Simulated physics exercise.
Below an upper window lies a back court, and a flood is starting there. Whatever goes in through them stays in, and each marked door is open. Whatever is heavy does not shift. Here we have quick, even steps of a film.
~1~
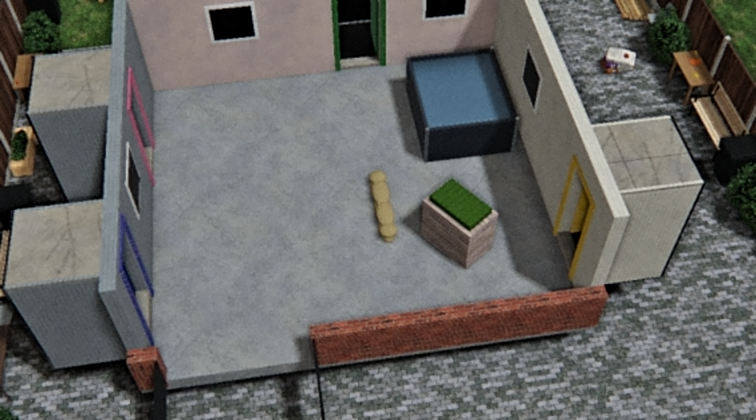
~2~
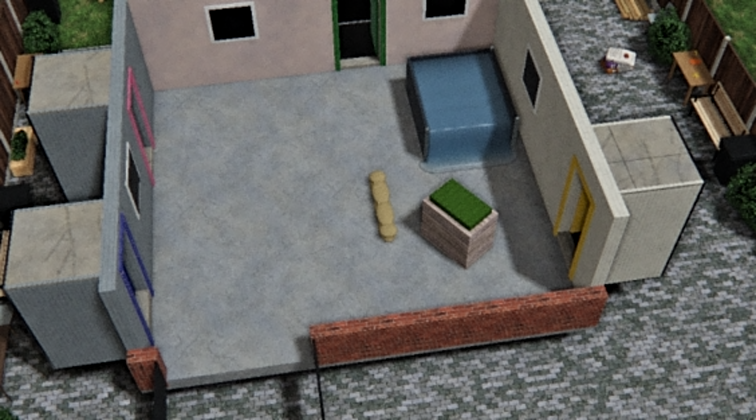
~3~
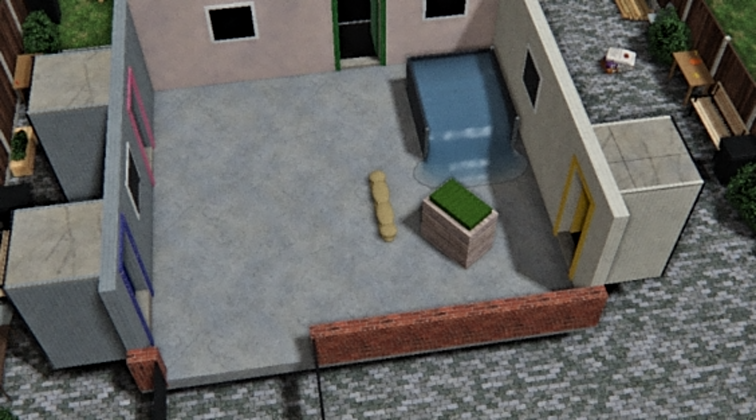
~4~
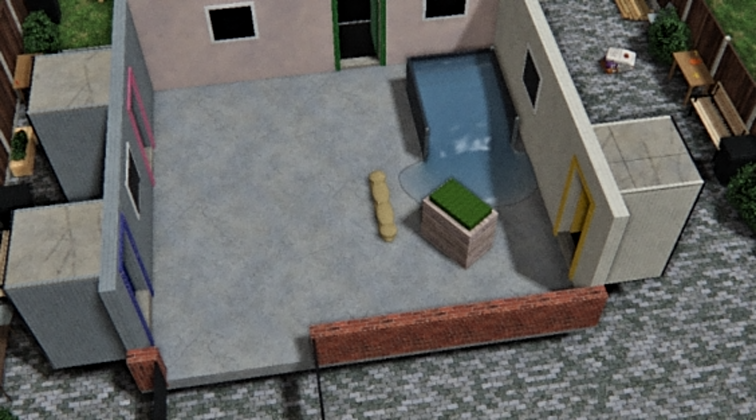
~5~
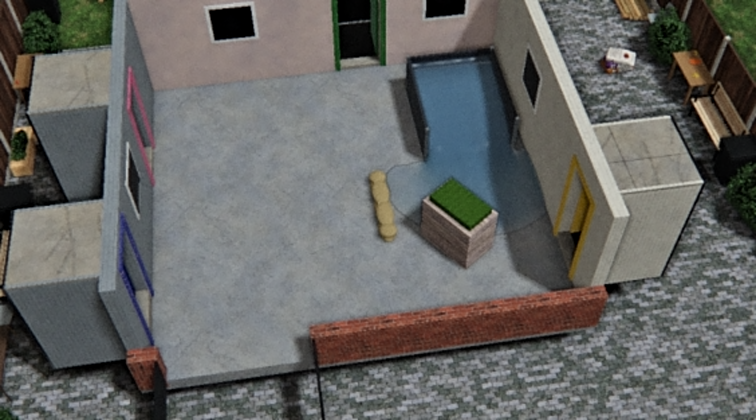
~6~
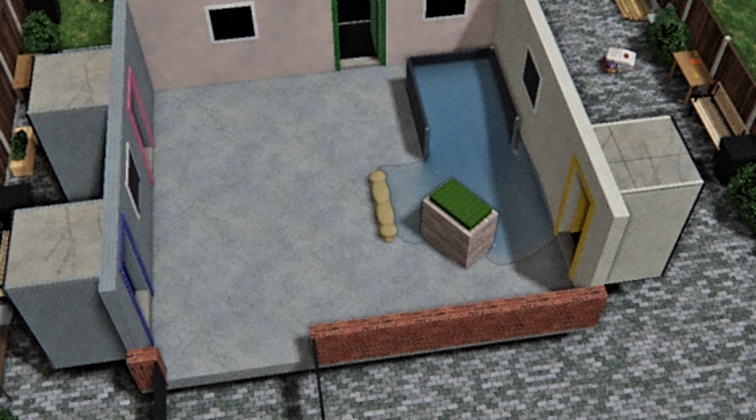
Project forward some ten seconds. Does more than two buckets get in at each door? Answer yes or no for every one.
Green door: No, yellow door: Yes, pink door: No, blue door: No.
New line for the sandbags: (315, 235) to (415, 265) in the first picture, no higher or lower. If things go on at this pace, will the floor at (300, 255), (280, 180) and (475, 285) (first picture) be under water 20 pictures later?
In order - swamped; swamped; swamped.
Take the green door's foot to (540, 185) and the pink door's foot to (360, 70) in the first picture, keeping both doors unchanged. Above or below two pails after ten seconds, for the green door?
As I see it, the green door comes in higher.
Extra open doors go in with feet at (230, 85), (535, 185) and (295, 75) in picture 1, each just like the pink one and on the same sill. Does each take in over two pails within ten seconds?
Result, in listed order - misses the mark, beats the mark, misses the mark.
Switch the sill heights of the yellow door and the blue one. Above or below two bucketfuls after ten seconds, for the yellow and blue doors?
With the sills traded, the yellow door overflows the limit and the blue door overflows the limit.
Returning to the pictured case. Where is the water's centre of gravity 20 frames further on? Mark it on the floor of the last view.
Centre of mass: Roughly (451, 233).
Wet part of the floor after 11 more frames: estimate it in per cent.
That works out at 30 %.
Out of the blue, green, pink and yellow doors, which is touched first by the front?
It's the door marked yellow.
A moment on, water covers 20 % of the floor; the green door not reached, the yellow door wet at the sill, nothing in, the pink door not reached, the blue door not reached.
Next, water covers 30 % of the floor; the green door not reached, the yellow door over two buckets in, the pink door not reached, the blue door not reached.
Then, water covers 40 % of the floor; the green door not reached, the yellow door far over two buckets in, the pink door not reached, the blue door not reached.
Later, water covers 70 % of the floor; the green door wet at the sill, nothing in, the yellow door far over two buckets in, the pink door wet at the sill, nothing in, the blue door wet at the sill, nothing in.
In the end, water covers 95 % of the floor; the green door wet at the sill, nothing in, the yellow door far over two buckets in, the pink door wet at the sill, nothing in, the blue door wet at the sill, nothing in.
